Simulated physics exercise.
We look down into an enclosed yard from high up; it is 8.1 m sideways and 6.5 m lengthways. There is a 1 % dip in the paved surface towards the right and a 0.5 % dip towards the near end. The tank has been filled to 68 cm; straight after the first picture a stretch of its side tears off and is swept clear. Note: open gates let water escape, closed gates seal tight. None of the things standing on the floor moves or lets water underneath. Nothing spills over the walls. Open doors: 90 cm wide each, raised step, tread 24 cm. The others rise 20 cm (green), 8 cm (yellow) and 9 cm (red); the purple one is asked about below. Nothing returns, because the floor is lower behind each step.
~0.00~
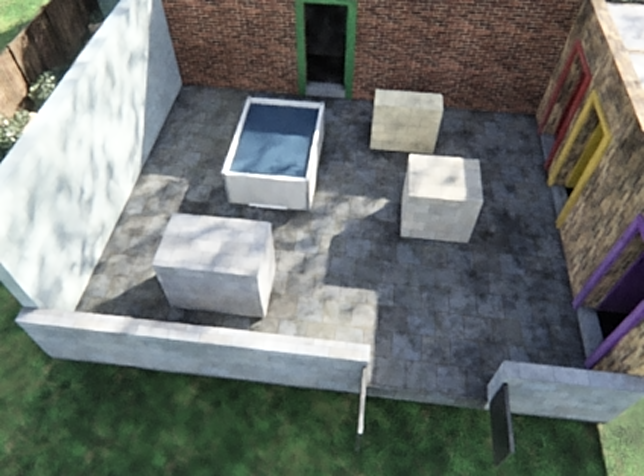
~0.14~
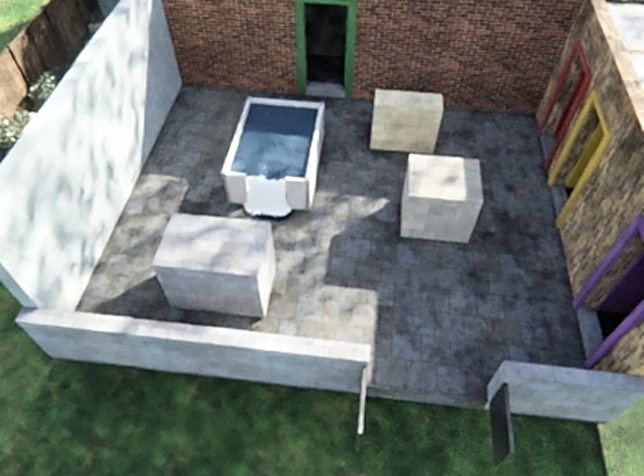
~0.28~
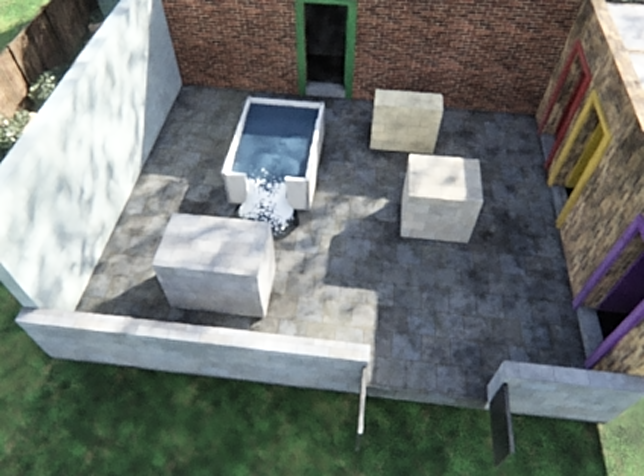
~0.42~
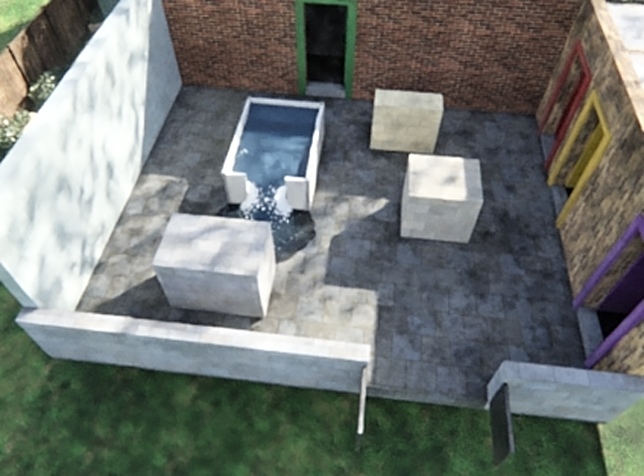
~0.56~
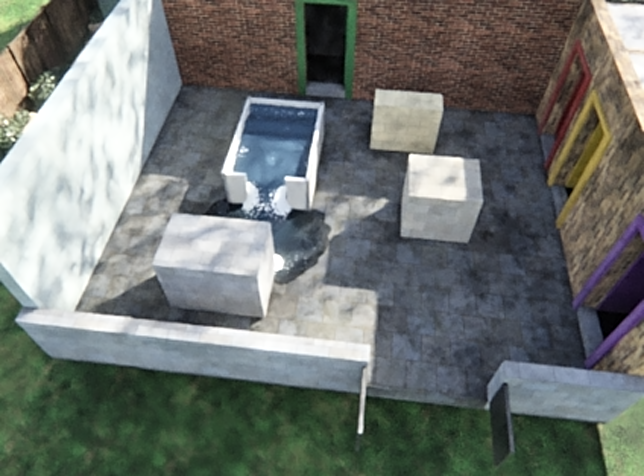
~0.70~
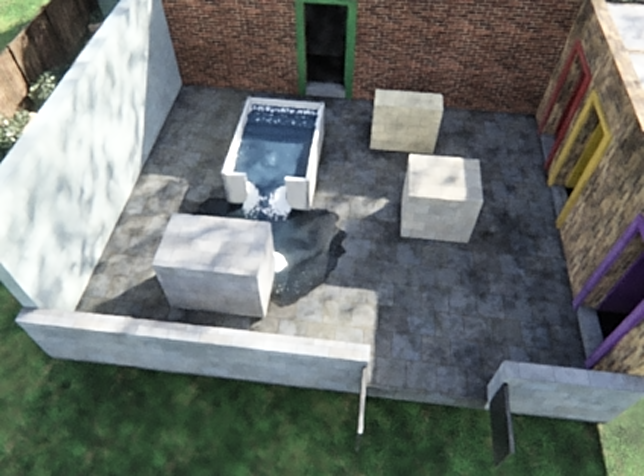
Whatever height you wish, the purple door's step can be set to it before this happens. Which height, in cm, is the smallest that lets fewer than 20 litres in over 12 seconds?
The smallest is roughly 7.5 cm.
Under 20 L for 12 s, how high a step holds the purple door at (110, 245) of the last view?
Around 14.5 cm would do it.
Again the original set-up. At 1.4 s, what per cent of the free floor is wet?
Wet: Close to 15 %.
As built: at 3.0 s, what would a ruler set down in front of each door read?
Purple door 0 cm, green door 0 cm, yellow door 0 cm, red door 0 cm.
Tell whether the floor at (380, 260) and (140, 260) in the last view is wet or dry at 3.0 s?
Taking them in turn, they come out submerged and submerged.
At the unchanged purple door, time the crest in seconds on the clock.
Around 4.0 seconds.
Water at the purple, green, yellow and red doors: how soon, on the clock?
Purple at 3.4 s, green at 6.0 s, yellow at 5.5 s and red at 7.0 s.
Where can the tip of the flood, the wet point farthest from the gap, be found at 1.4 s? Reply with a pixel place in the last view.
Pixel: About (350, 368).
After 1.4 s water covers 15 % of the floor, deepest (40 cm) near (246, 258); it has not reached the purple door.
After 3.0 s water covers 35 % of the floor, deepest (24 cm) near (246, 258); it has not reached the purple door.
After 12.0 s water covers 85 % of the floor, deepest (8 cm) near (571, 395); 8 cm at the purple door, 0 litres in over its 16 cm step.
At the purple door as built, the water arrived by 3.5 s and peaked near 11 cm at 4.2 s.
With a step of 6.5 cm, 36 litres would have come in within the 12 s; with 9 cm, 4 litres. So under 20 litres takes about 7.5 cm.
